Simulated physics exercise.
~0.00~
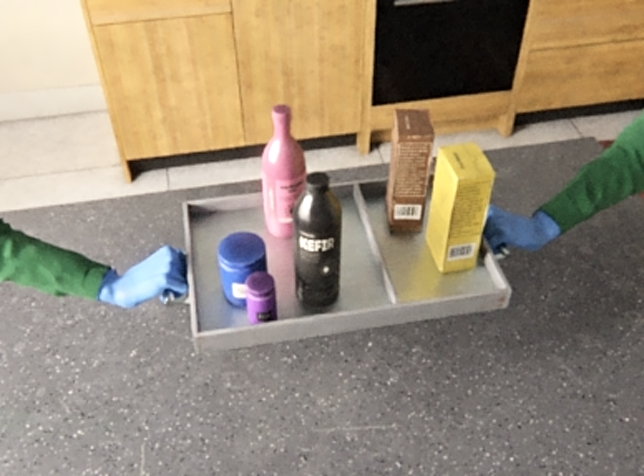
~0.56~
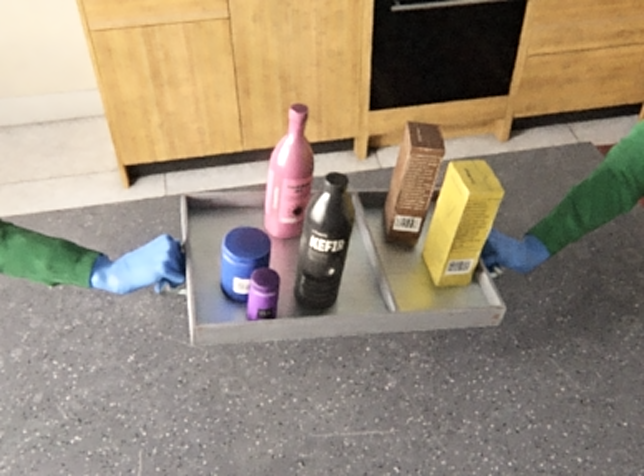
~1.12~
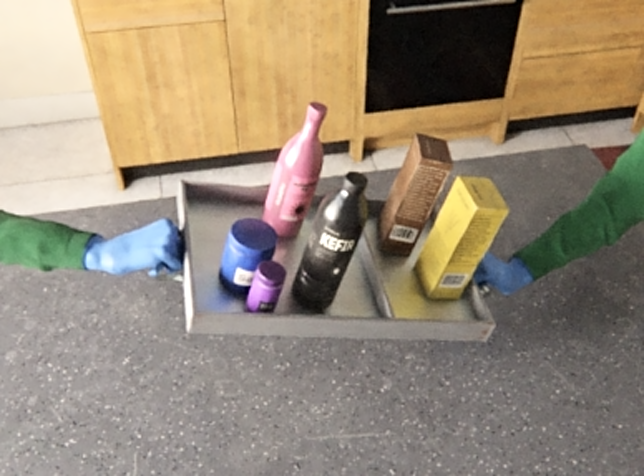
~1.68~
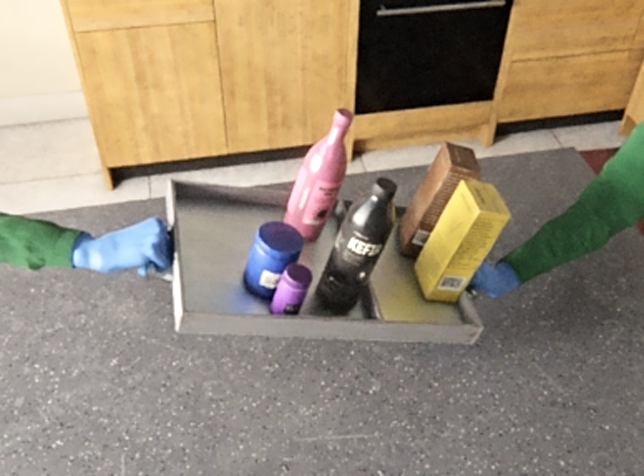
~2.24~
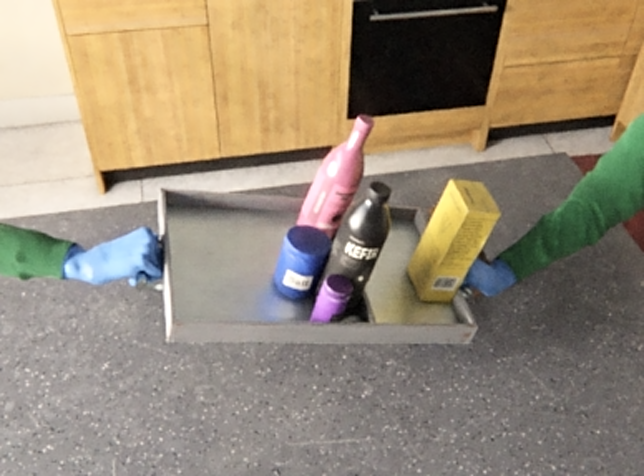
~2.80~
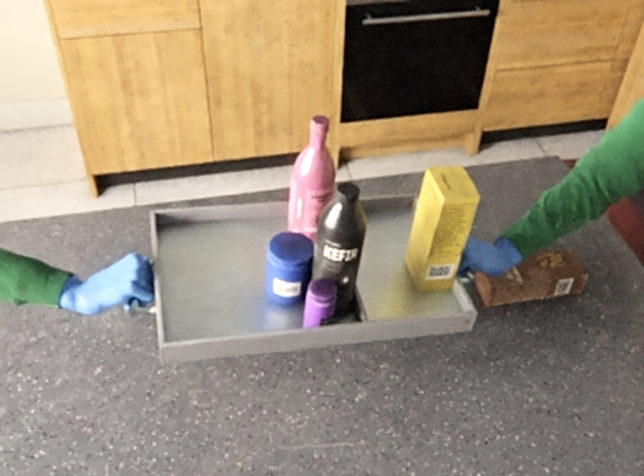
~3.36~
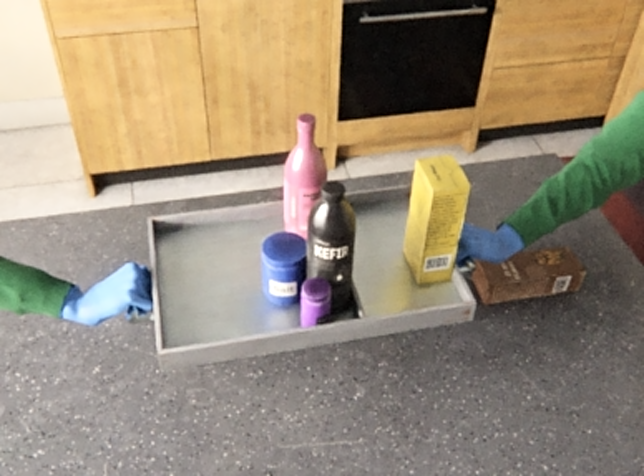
In a kitchen, gloved hands tilt a tray rightward, bottles and jars sliding, brown carton toppling onto the floor, others staying aboard.
